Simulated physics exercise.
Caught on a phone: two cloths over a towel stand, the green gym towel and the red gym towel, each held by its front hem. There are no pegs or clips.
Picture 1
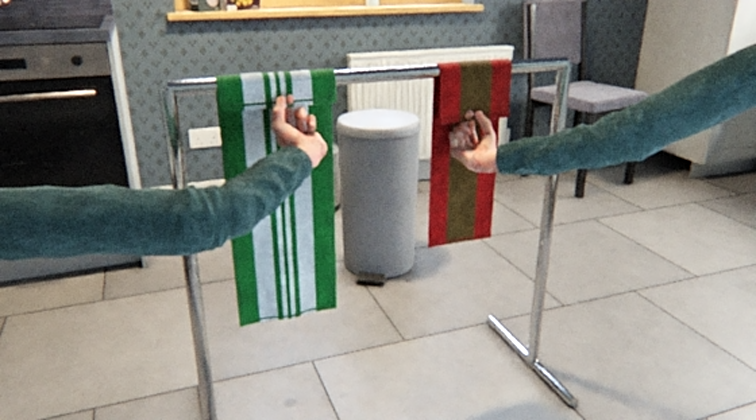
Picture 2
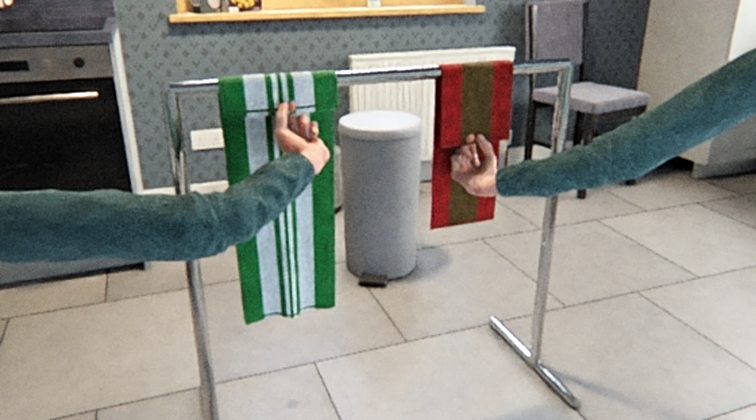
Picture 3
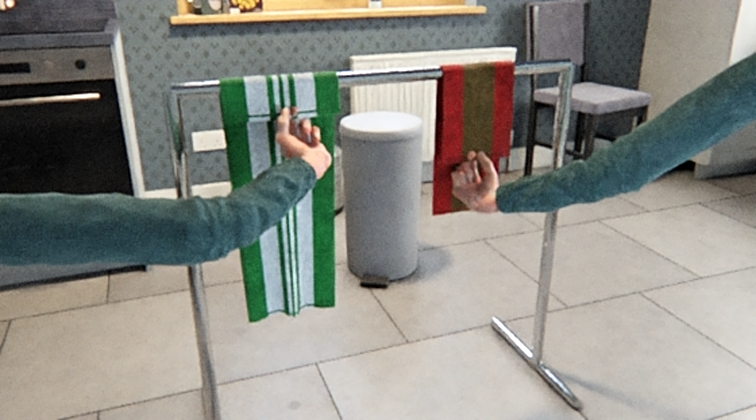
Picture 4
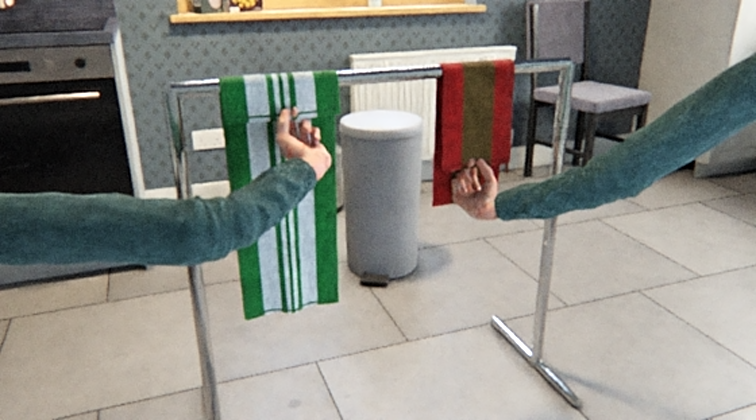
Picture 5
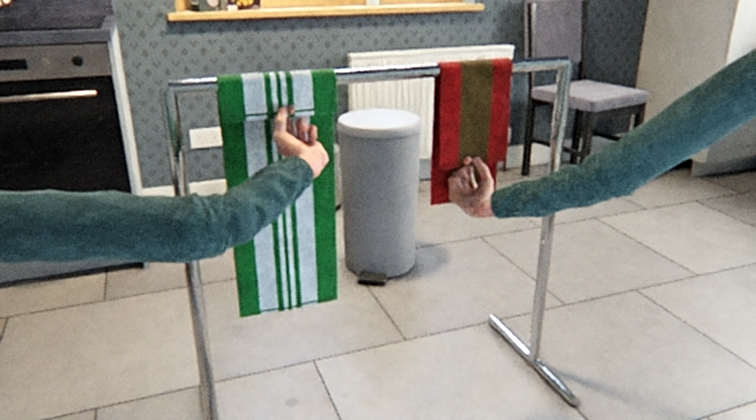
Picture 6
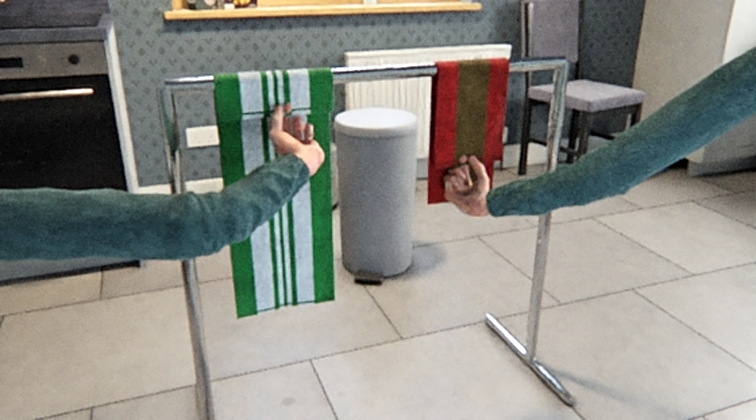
In the video, two hands hold the front ends of a green striped cloth and a red cloth draped over a metal rail; the right hand draws the red cloth's front downward, then stays nearly still, while the left barely moves.
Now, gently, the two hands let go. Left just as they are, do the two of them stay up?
Result: Just watch the green gym towel drop down; just watch the red gym towel sit there.
Then, 0.48 s on from there, green gym towel clear of the rail and dropping near (290, 365); red gym towel as it was left.
Then, 0.82 s on from there, green gym towel in a heap on the floor; red gym towel as it was left.
In the end, green gym towel in a heap on the floor; red gym towel as it was left. The green gym towel slips to the floor and the red gym towel keeps its place.
